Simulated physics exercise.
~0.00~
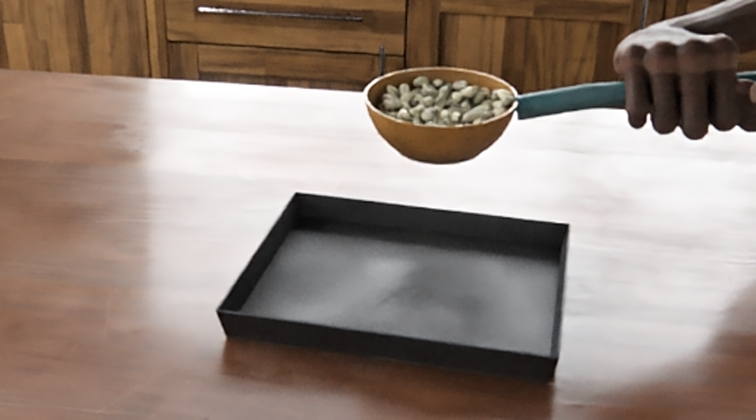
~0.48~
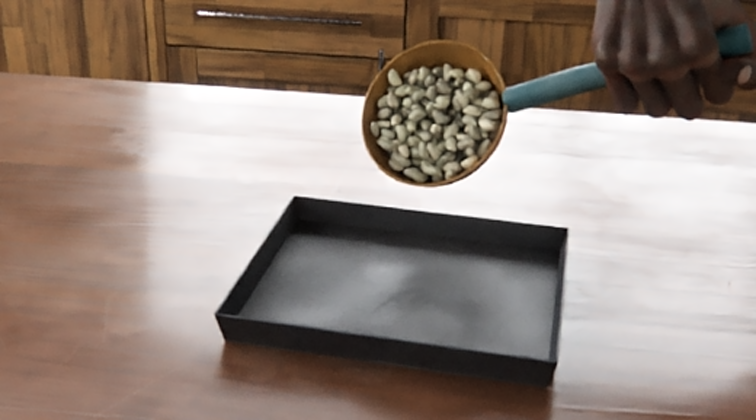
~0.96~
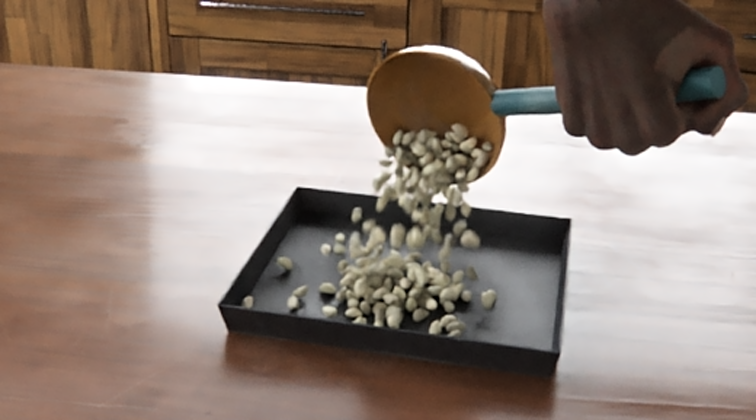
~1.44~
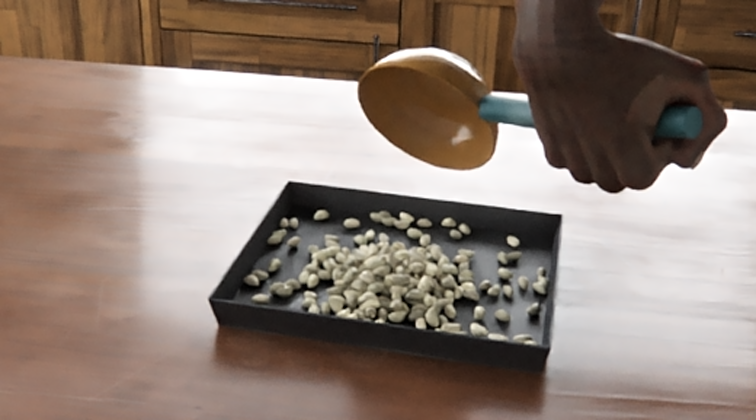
On a shiny wooden table in front of wooden cabinets, a hand tipped an orange-brown ladle with a teal handle over a black tray, pouring out its pale beans until the ladle was empty and the beans lay heaped and scattered inside the tray.
